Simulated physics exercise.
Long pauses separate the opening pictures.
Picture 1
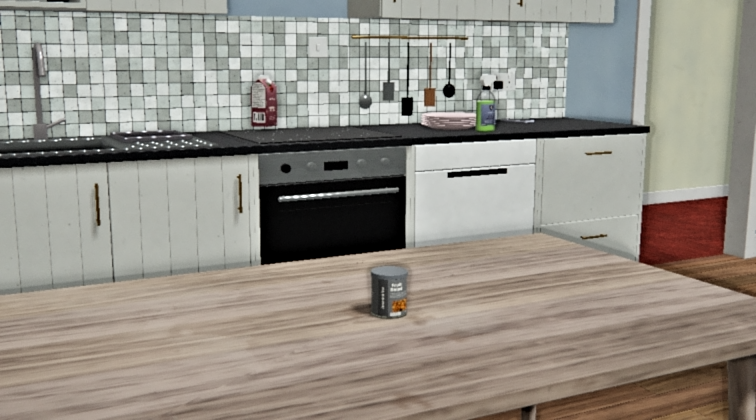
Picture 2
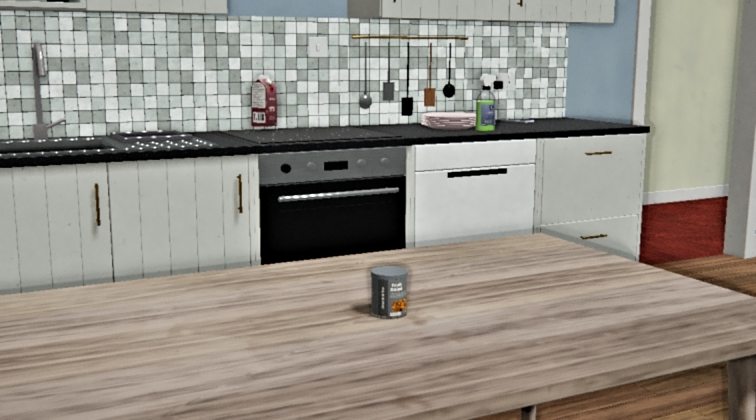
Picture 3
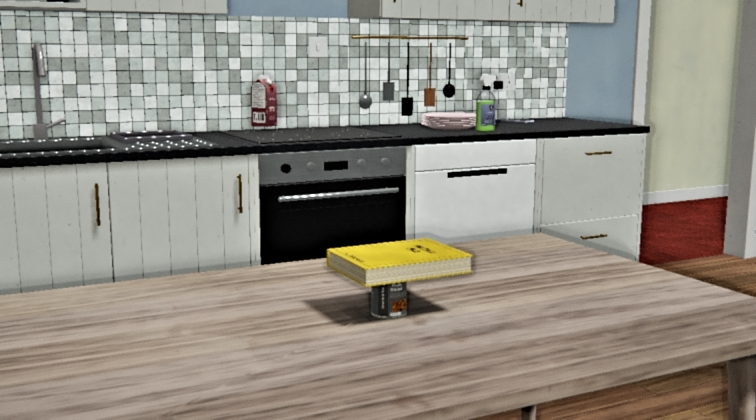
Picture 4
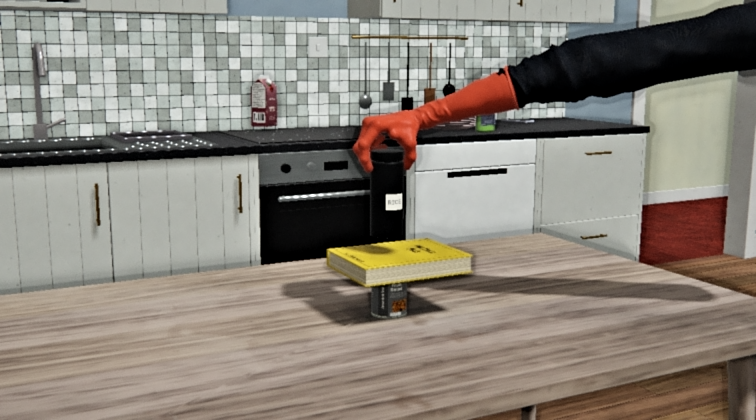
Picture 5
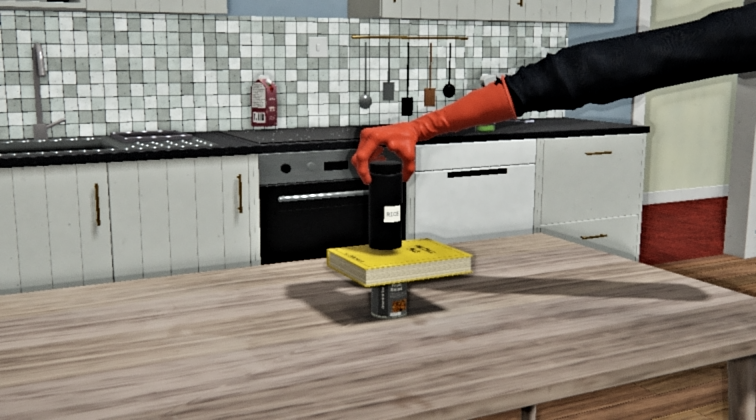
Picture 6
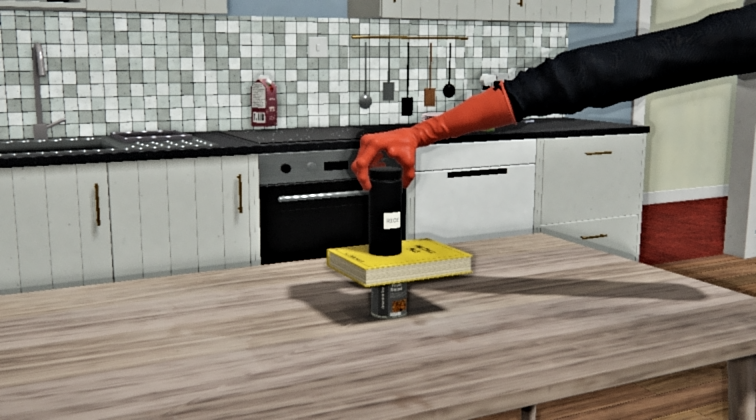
A red-gloved hand lowers a black jar onto a yellow book atop a grey tin.
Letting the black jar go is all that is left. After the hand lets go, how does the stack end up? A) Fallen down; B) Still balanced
B.
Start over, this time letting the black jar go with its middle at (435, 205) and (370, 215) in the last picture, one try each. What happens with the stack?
Well, the first time the stack comes down, and the second time it stays put.
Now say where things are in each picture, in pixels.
In the first picture, the last thing is not in view yet; grey tin (389, 292).
In the second picture, the last thing is not in view yet; grey tin (389, 292).
In the third picture, the last thing is not in view yet; grey tin (389, 292).
In the fourth picture, still above its spot; black jar (387, 193); grey tin (389, 292).
In the fifth picture, still above its spot; black jar (385, 205); grey tin (389, 292).
In the sixth picture, in place under the hand; black jar (385, 211); grey tin (389, 292).
Then, 0.70 s past the last view, nothing moves.
Then, 1.70 s past the last view, black jar resting near (385, 212).
Finally, all 3 still in place. Final places as the last picture's camera would see them, black jar near (385, 212). The stack stays up.
